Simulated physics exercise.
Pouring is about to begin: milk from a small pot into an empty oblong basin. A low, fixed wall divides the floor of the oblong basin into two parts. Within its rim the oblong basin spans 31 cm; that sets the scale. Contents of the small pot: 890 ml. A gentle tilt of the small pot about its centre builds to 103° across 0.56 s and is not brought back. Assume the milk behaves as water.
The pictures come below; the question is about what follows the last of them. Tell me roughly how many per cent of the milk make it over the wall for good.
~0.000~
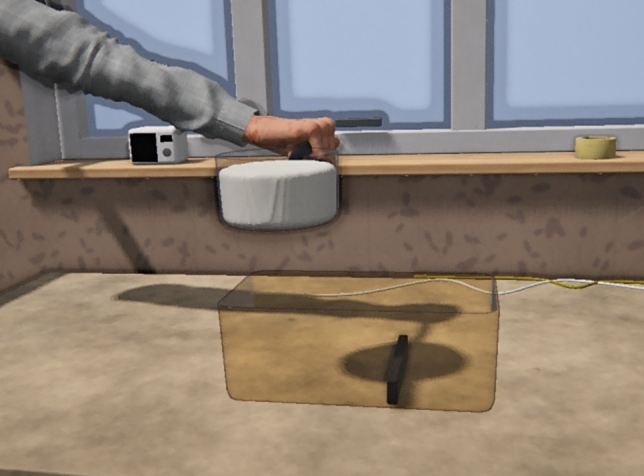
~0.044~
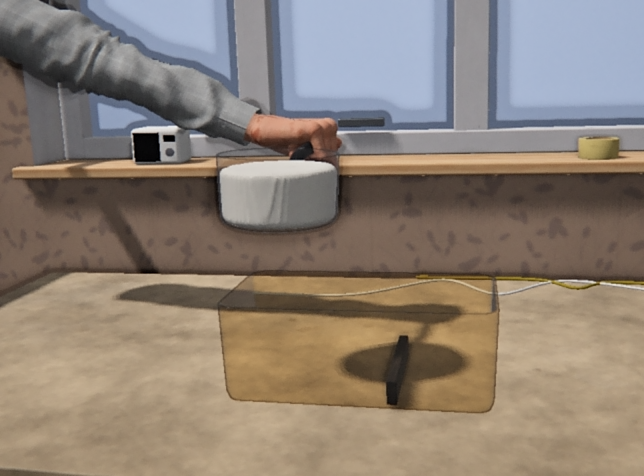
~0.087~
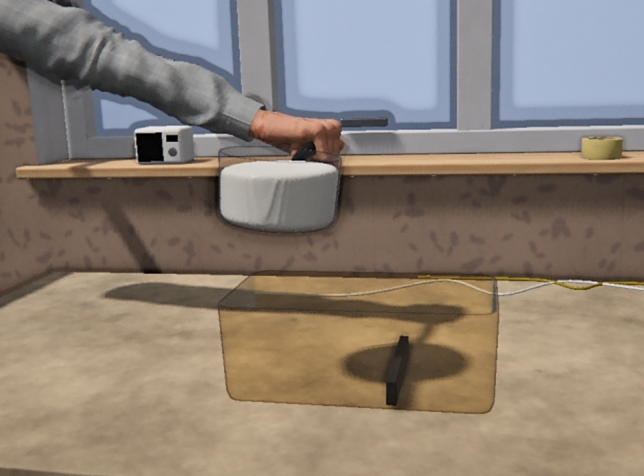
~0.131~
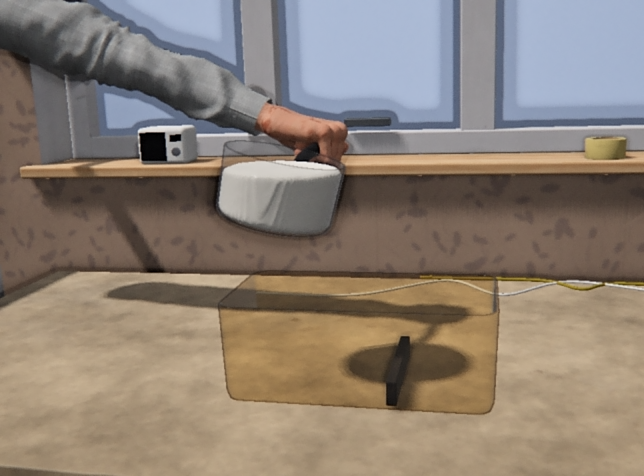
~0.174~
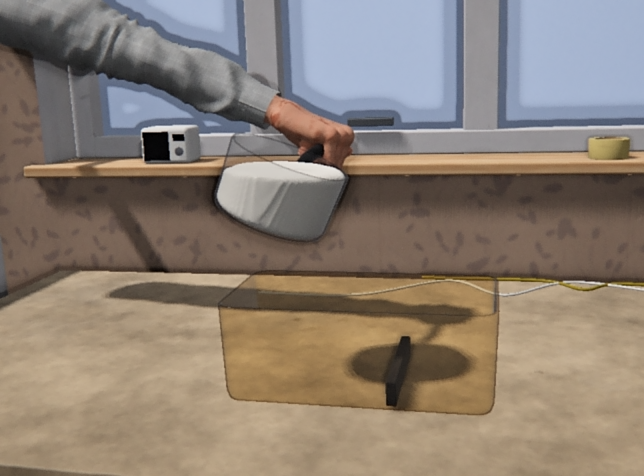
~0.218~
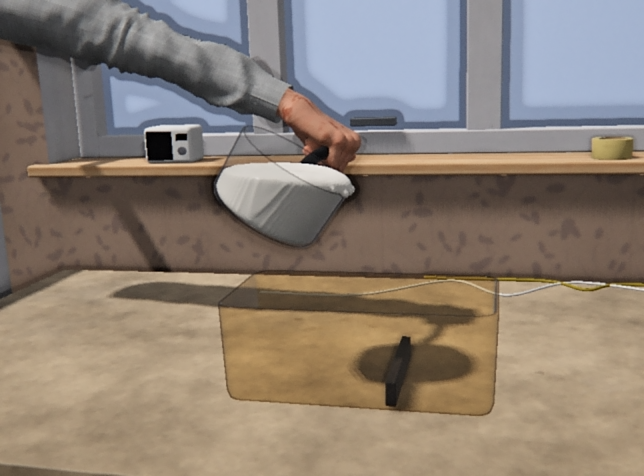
Roughly 30 per cent make it over.
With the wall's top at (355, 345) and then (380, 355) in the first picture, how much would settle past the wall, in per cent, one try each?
One try each: Around 80 percent and then around 50 percent.
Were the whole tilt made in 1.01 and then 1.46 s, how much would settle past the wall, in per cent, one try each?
45 in a hundred, followed by 45 in a hundred.
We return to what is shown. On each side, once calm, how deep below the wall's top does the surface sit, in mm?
The left comes to roughly 8 mm and the right to roughly 12 mm.
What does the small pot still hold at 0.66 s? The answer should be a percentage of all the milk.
Share remaining: Approx. 8 %.
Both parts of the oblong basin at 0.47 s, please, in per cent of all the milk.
About 16 % left, 14 % right.
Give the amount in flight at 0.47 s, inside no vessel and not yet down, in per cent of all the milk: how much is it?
Close to 38 in a hundred.
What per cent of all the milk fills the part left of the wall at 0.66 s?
Around 54 in a hundred.
By 0.47 s the tilt is 97° and 31 per cent is still to pour, 17 is left of the wall and 15 right of it.
By 0.66 s the tilt is 103° and 8 per cent is still to pour, 54 is left of the wall and 30 right of it.
By 0.85 s the tilt is 103° and 1 per cent is still to pour, 64 is left of the wall and 29 right of it.
By 1.06 s the tilt is 103° and 0 per cent is still to pour, 67 is left of the wall and 29 right of it.
At rest 67 per cent lies left of the wall, 30 right of it and 3 outside.
